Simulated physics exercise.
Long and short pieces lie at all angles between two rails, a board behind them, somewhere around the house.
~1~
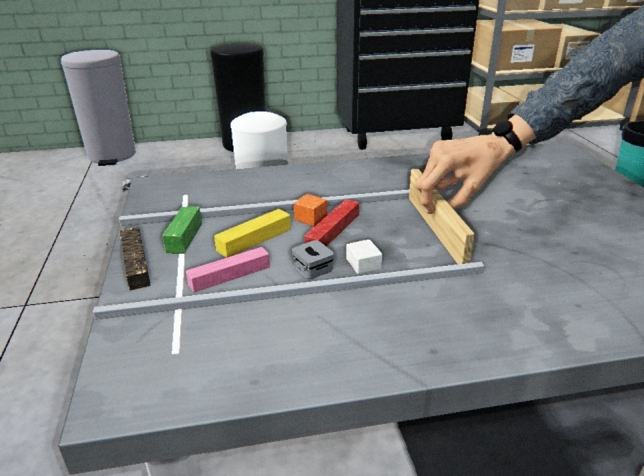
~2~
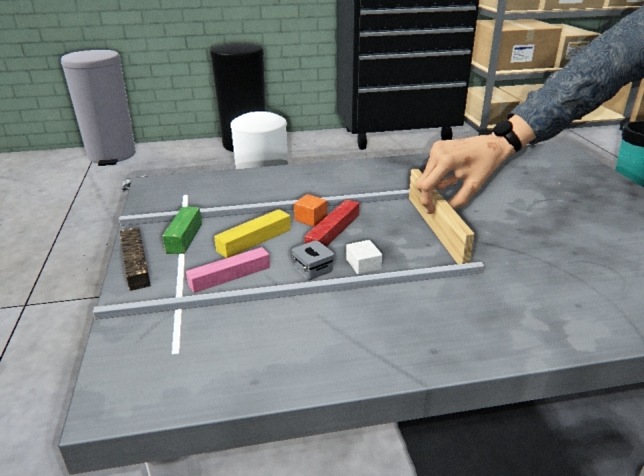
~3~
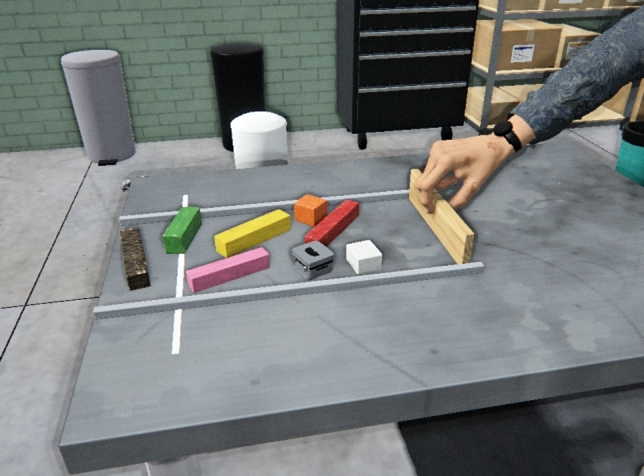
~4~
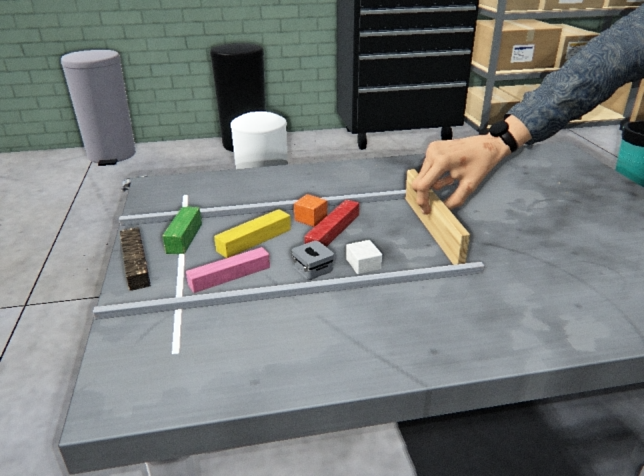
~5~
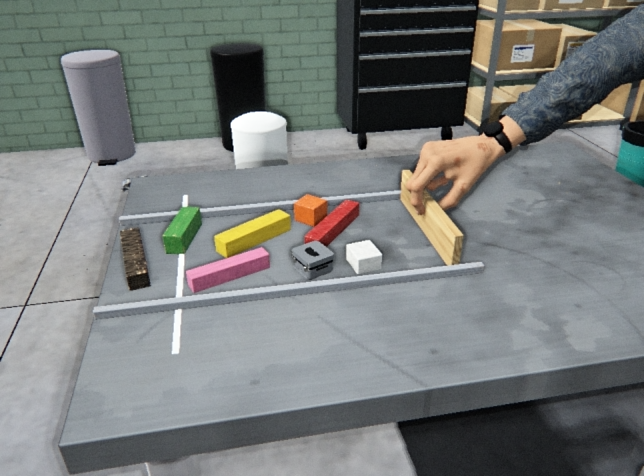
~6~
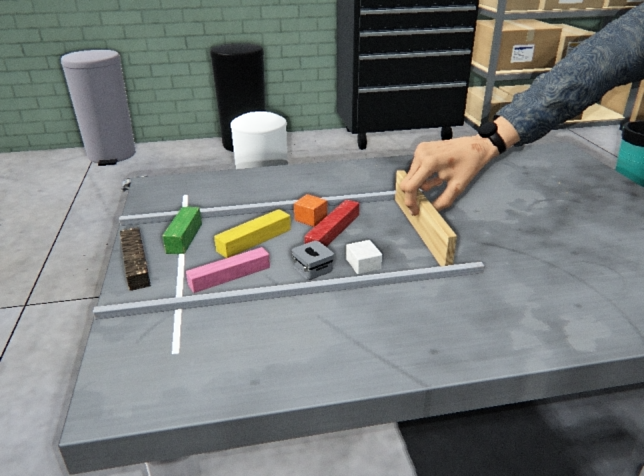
A hand slides a wooden board slightly left between two rails, toward scattered coloured blocks.
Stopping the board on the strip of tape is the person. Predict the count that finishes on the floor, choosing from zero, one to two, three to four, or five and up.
The push is going to knock off a lone one or a pair.
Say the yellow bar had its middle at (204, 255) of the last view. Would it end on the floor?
If so, it stays where it is.
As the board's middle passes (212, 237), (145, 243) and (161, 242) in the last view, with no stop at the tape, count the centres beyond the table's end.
Going through the three positions, you'd get 0, 5 and 3.
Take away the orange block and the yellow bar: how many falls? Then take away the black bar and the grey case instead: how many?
You'd count 0 the first time and 0 the second time.
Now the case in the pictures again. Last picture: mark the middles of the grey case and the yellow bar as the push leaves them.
Around (134, 282), then around (138, 249).
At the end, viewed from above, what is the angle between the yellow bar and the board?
About 15 degrees.
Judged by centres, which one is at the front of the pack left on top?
It's the green bar.
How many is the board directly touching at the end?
Tally at the end: 2.
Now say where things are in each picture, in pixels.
Black bar (135, 257); green bar (183, 229); pink bar (229, 269); board (438, 214); tape (182, 257), in the first frame.
Green bar (183, 230); white block (364, 257), in the second frame.
Pink bar (229, 269); board (438, 214), in the third frame.
Black bar (135, 257); yellow bar (254, 233), in the fourth frame.
Green bar (183, 230); grey case (313, 261), in the fifth frame.
Black bar (135, 257); green bar (183, 230); pink bar (229, 269); board (422, 216); tape (182, 257), in the sixth frame.
Soon after, none off yet; black bar at rest near (135, 257); green bar at rest near (183, 230); pink bar at rest near (229, 269).
By the end, the number that fall off is one or two; fallen, pink bar and black bar.
